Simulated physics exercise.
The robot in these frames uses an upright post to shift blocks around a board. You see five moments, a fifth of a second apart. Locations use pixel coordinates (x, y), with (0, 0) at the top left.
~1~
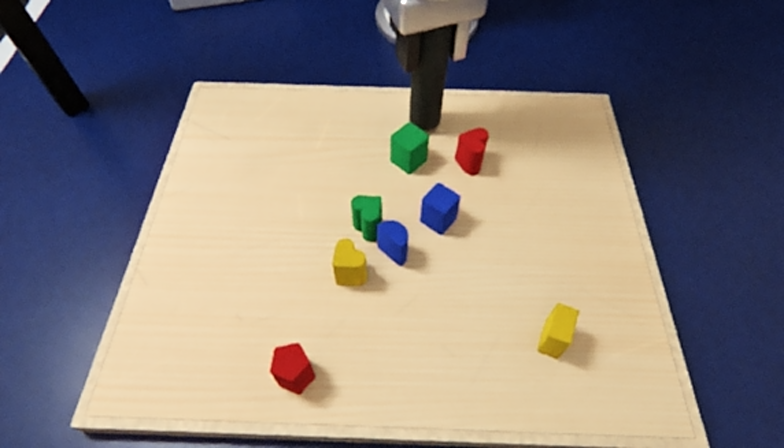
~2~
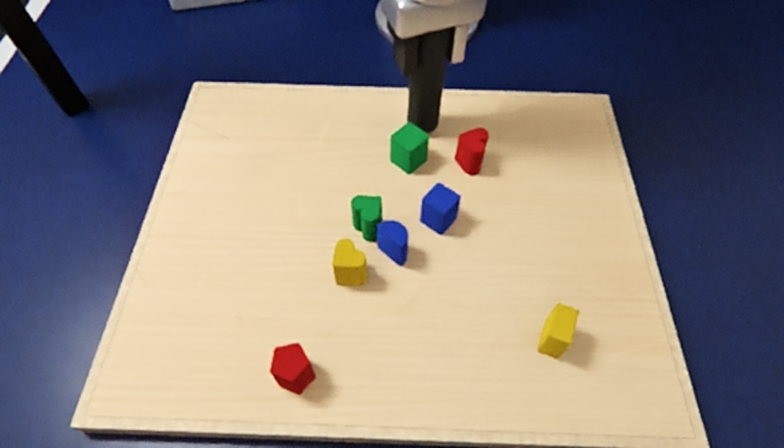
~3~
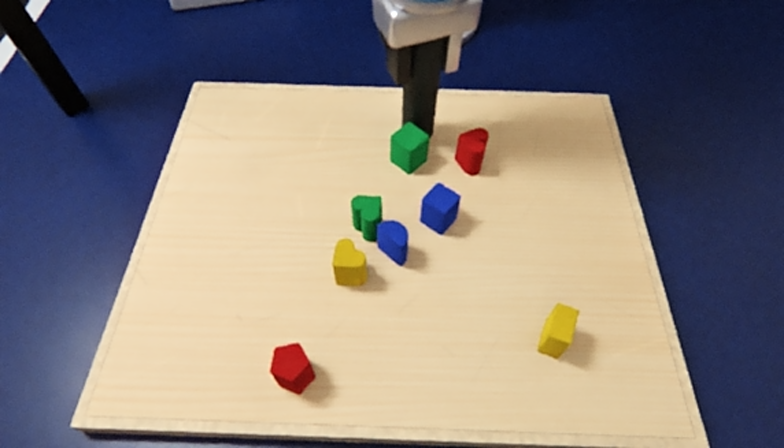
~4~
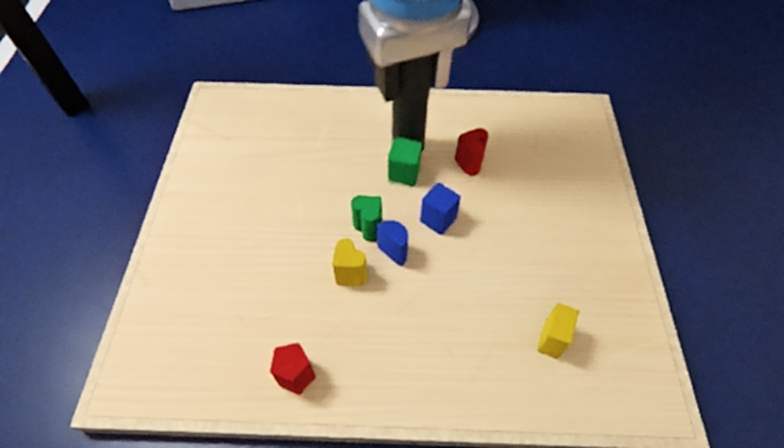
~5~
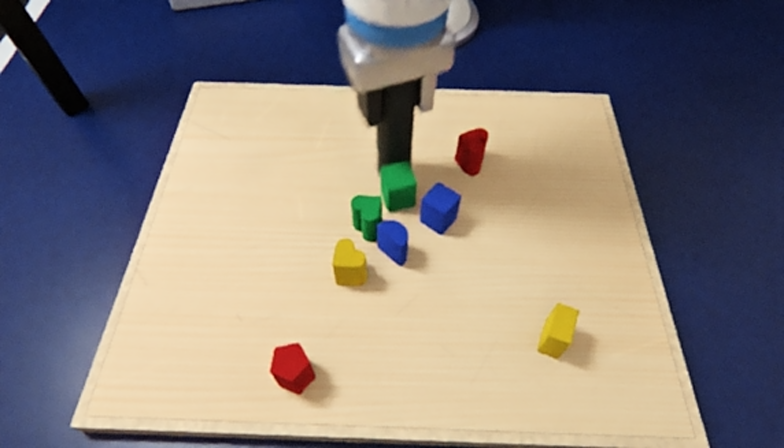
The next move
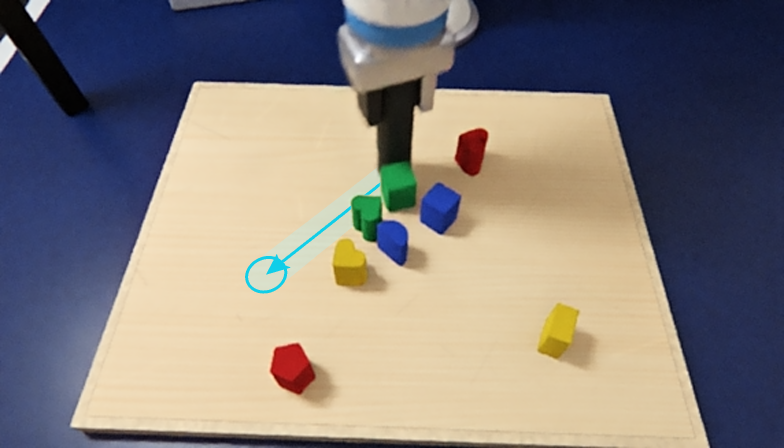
On a wooden board, a robot arm's dark post moves up to a green block and pushes it down toward neighbouring blocks.
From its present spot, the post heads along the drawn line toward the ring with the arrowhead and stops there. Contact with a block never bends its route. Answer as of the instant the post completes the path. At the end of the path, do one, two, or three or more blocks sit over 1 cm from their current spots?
Total moved: One.
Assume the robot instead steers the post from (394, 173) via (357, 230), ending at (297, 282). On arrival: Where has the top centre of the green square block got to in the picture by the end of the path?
It sits at (401, 202).
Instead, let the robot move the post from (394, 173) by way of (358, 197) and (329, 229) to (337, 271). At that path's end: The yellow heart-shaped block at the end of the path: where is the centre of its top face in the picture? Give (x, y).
Close to (361, 275).
Drawn move, in a line from (394, 173) to (266, 274).
The first path, step by step. One third of the way, post at (355, 200); green square block at (397, 187), turned 25° anticlockwise.
Two thirds of the way, post at (310, 235); green heart-shaped block at (365, 210), turned 30° anticlockwise; green square block at (397, 187), turned 25° anticlockwise.
At the end, post at (265, 271); yellow heart-shaped block still; green heart-shaped block at (365, 210), turned 30° anticlockwise; green square block at (397, 187), turned 25° anticlockwise.
